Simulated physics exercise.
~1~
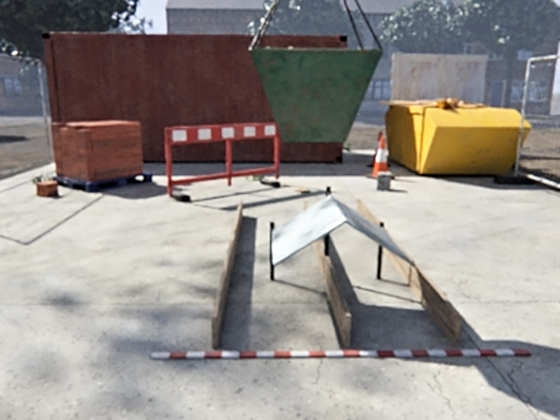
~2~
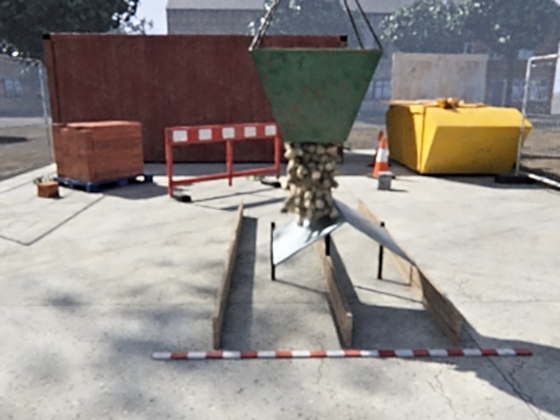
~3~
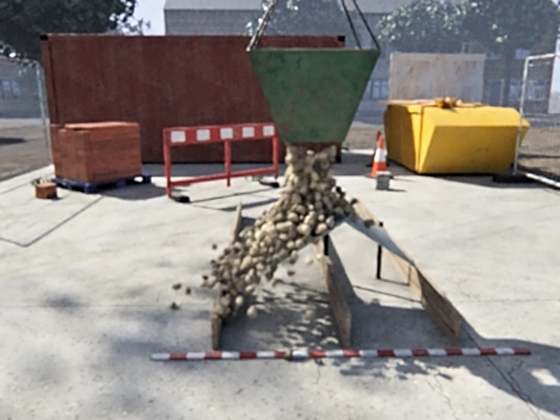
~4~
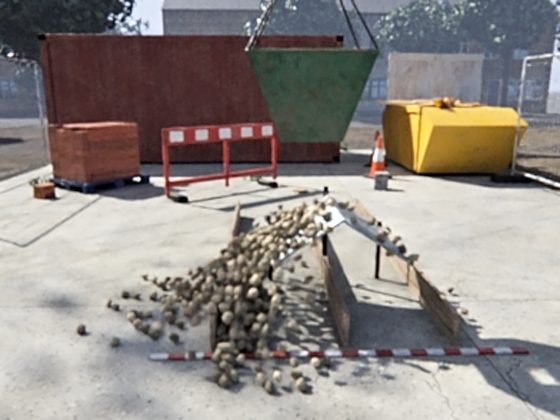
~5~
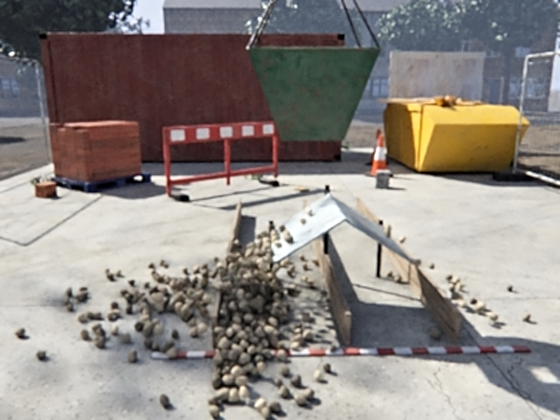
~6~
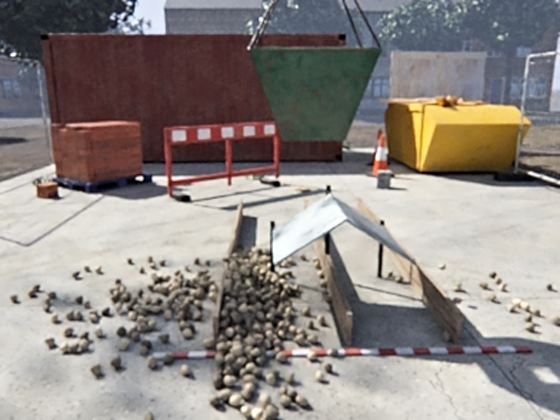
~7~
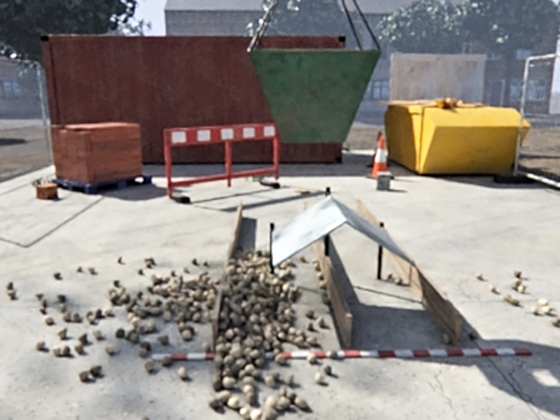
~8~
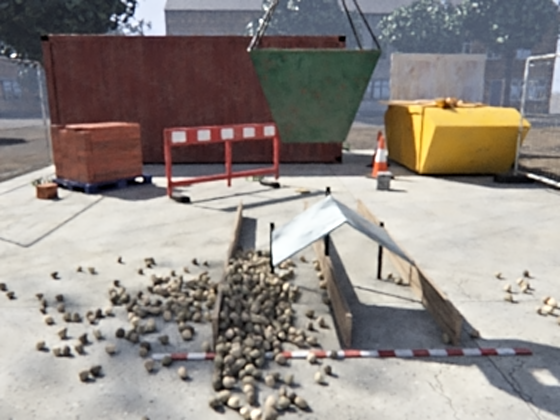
We see a green hopper hanging above a fixed, sloping steel ridge on a concrete yard as it releases river cobbles, which tumble mostly leftward and settle largely in the left bay, with many scattered beyond its plank and a few far right.
